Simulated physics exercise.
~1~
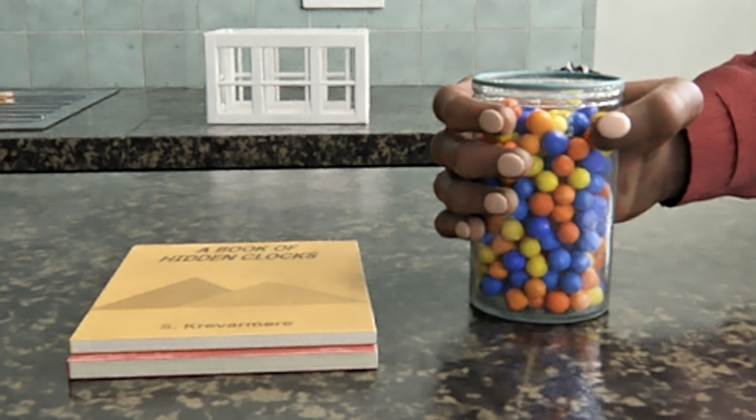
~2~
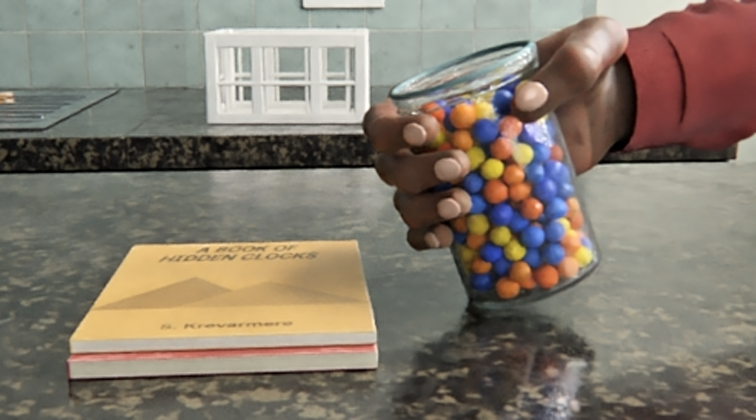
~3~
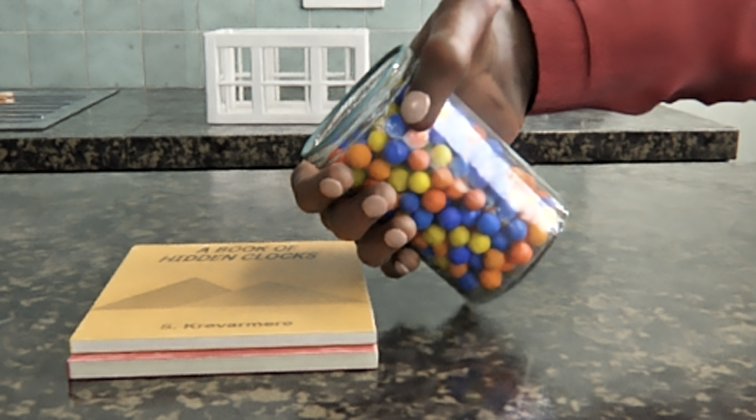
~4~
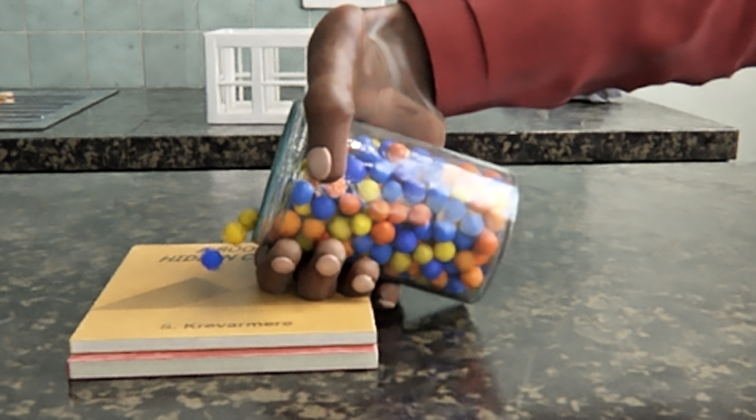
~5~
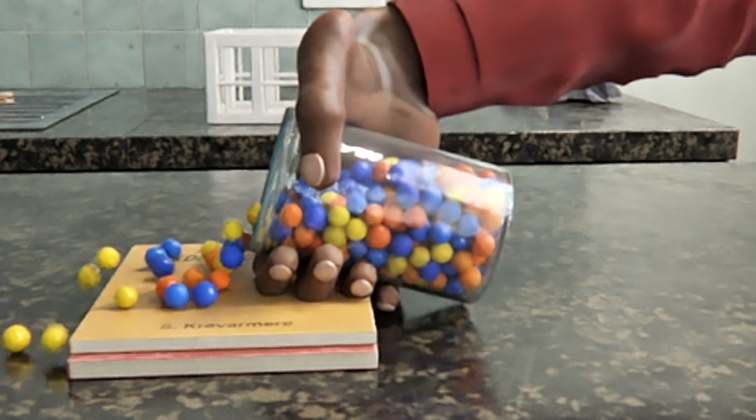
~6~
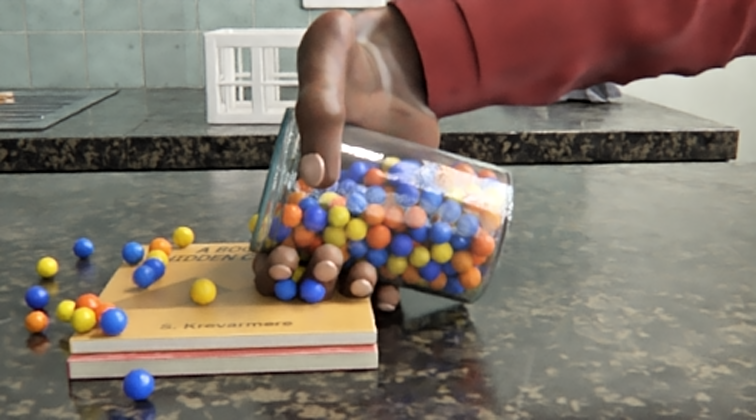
On a dark speckled kitchen counter, a hand in a red sleeve tipped an open glass jar of colourful beads leftward until it rested on a stack of books, and a small share of the beads tumbled out over the top book and onto the counter.
